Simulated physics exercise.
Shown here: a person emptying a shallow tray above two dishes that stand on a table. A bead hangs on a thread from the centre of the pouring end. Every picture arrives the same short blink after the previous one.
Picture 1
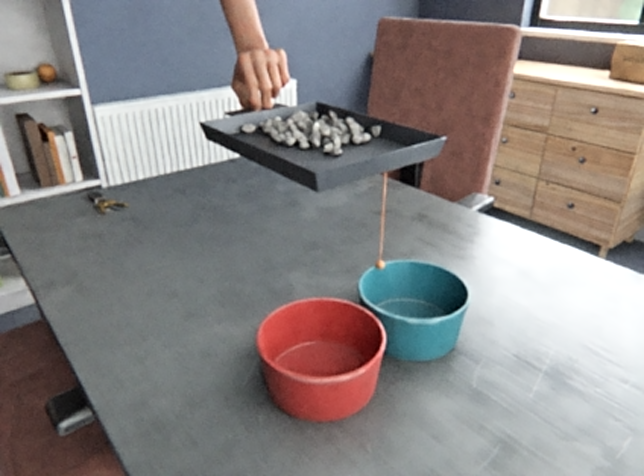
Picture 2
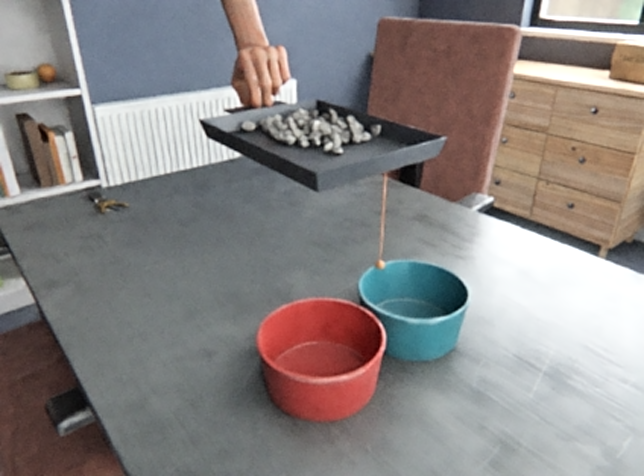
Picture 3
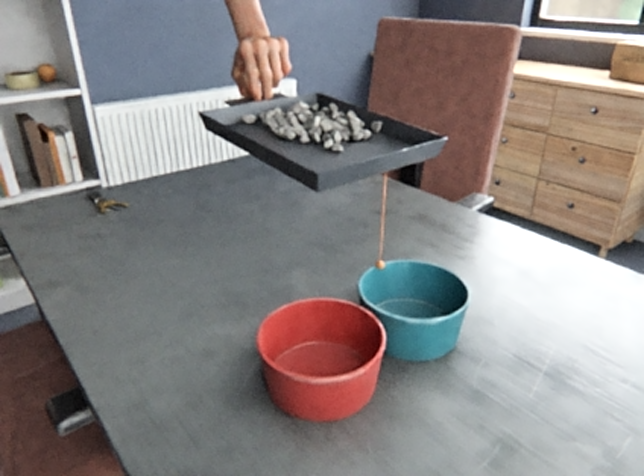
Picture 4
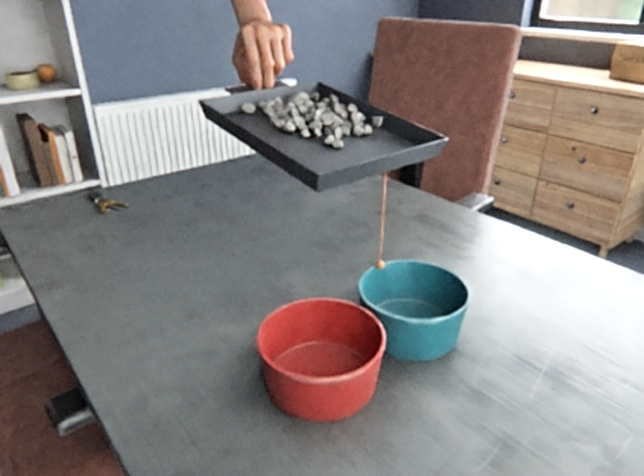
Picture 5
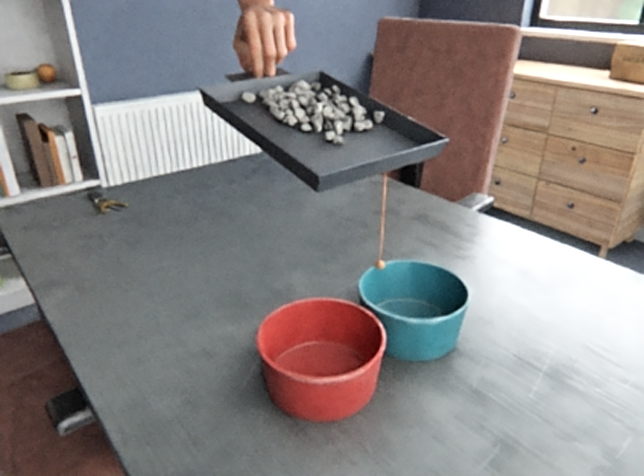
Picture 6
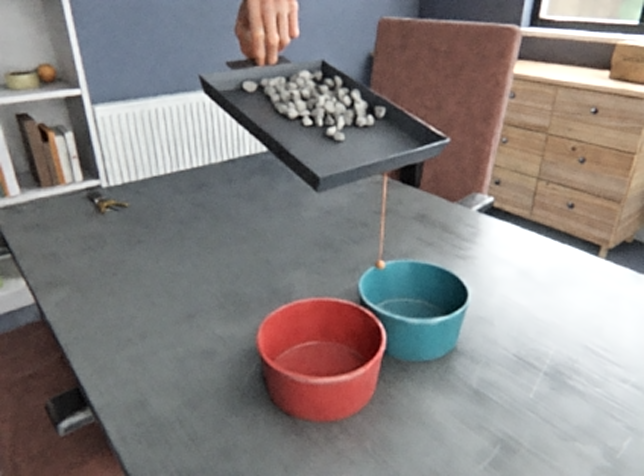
A person's hand grips the back edge of a shallow dark tray of grey gravel above a grey table, seen from slightly above in a room with a white radiator, shelves and wooden drawers. A red dish sits left of a teal one, near an orange bead hanging on a thread from the tray. The hand slowly raises the back edge, tilting the tray toward its front end, while the gravel stays heaped and the camera remains still.
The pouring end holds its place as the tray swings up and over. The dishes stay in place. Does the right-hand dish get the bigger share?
Yes, more will pour into the dish on the right side.
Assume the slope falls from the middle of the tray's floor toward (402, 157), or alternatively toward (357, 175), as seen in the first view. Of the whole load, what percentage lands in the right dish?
You'd get 30 per cent the first time and 40 per cent the second time.
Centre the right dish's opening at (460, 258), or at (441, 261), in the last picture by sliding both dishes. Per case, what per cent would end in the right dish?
You'd end up with around 20 per cent and then around 30 per cent.
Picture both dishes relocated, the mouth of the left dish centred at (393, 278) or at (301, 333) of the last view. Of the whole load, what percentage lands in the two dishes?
50 per cent, then 60 per cent.
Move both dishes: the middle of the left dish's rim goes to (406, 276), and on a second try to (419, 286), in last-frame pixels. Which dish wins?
Place 1 - the dish at left; place 2 - the dish at left.
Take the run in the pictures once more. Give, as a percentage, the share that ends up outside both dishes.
Estimated share: About 20 %.
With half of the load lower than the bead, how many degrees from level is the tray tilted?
Close to 110 degrees, I reckon.
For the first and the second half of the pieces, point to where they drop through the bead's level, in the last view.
(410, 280) first, (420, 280) later.
Just after the last frame, tray tipped steeply; almost all on the tray; about a tenth in the air.
A moment on, tray tipped right over; roughly half on the tray; just a few in the left dish; roughly a quarter in the right dish; about a tenth outside both; about a tenth in the air.
Further on, tray tipped past a quarter turn; about a tenth in the left dish; roughly two thirds in the right dish; roughly a quarter outside both.
When it is over, tray tipped past a quarter turn; about a tenth in the left dish; roughly two thirds in the right dish; roughly a quarter outside both.
